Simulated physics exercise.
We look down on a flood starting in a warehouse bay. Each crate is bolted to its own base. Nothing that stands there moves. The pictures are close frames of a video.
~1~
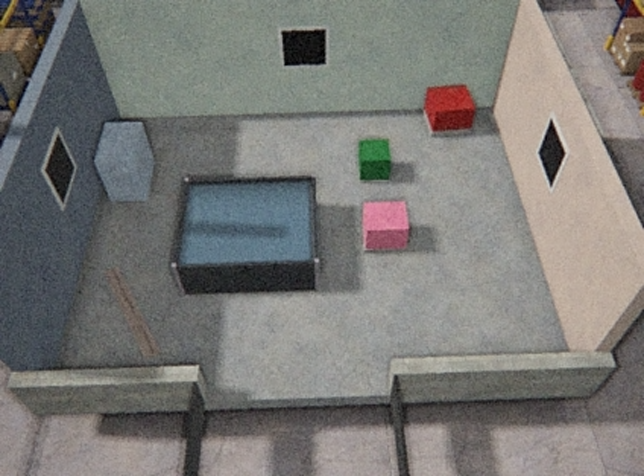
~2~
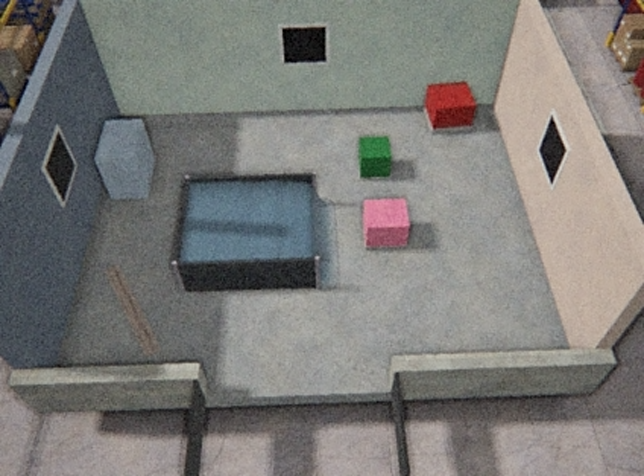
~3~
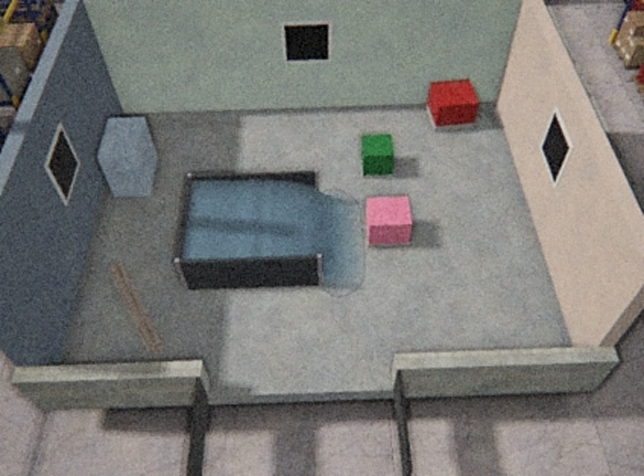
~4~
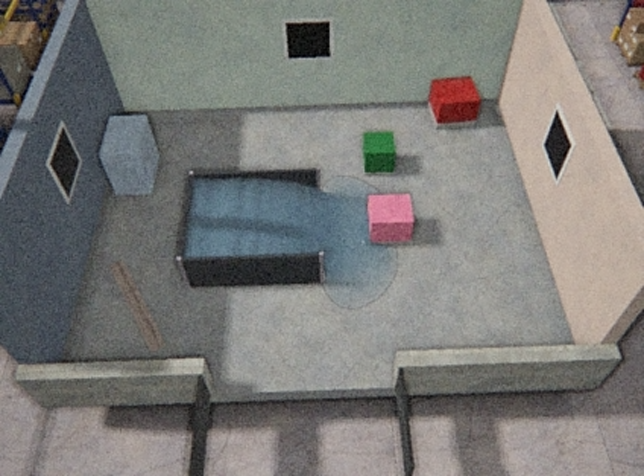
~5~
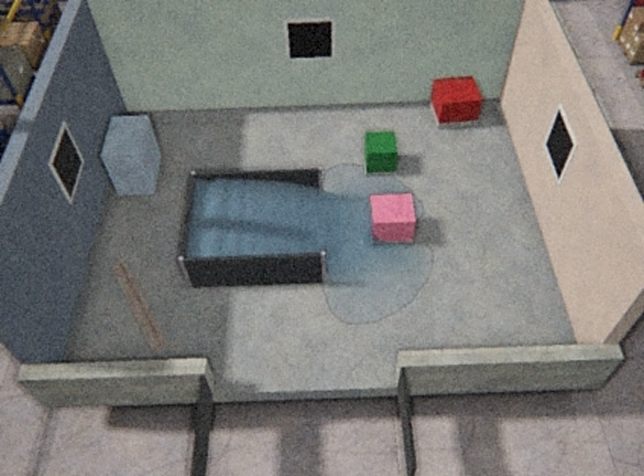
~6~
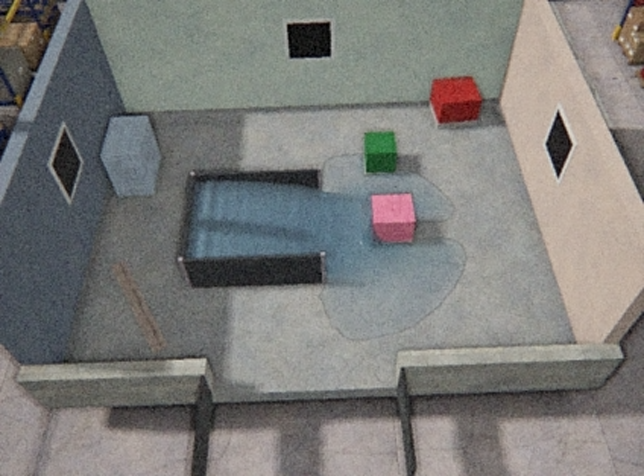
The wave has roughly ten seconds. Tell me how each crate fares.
One by one: The pink crate is soaked; the green crate is soaked; the red crate is soaked.
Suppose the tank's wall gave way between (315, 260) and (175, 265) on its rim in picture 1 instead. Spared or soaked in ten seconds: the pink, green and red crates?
Pink crate remains dry, green crate stays dry, red crate remains dry.
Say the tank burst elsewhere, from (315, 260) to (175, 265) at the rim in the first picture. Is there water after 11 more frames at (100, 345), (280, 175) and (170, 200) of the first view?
In that order: Wet, dry, clear.
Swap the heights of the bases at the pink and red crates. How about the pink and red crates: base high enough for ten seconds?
One by one: The pink one is wetted, the red one is wetted.
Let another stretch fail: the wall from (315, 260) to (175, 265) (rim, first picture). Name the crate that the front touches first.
It is the green one.
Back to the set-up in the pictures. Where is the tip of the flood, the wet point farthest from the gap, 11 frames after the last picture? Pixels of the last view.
Around (495, 101).
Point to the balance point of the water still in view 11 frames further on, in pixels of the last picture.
Around (367, 239).
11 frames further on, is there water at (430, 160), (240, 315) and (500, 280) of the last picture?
As listed: Under water, free of water, under water.
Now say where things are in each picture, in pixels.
In the first frame, the tank at (248, 222) is whole and still.
In the second frame, the front is at (319, 200), out from the gap at (315, 233).
In the third frame, water pours out at (317, 233) and has run to (337, 192).
In the fourth frame, water pours out at (319, 231) and has run to (359, 183).
In the fifth frame, water pours out at (321, 232) and has run to (417, 204).
In the sixth frame, the front is at (448, 205), out from the gap at (320, 232).
A moment on, water covers 35 % of the floor; the pink crate water round its plinth, the green crate water round its plinth, the red crate not reached.
Next, water covers 45 % of the floor; the pink crate water round its plinth, the green crate water round its plinth, the red crate water round its plinth.
Then, water covers 50 % of the floor; the pink crate water round its plinth, the green crate water round its plinth, the red crate water round its plinth.
Later, water covers 65 % of the floor; the pink crate water round its plinth, the green crate water round its plinth, the red crate water round its plinth.
In the end, water covers 85 % of the floor; the pink crate was topped, the green crate was topped, the red crate was topped.
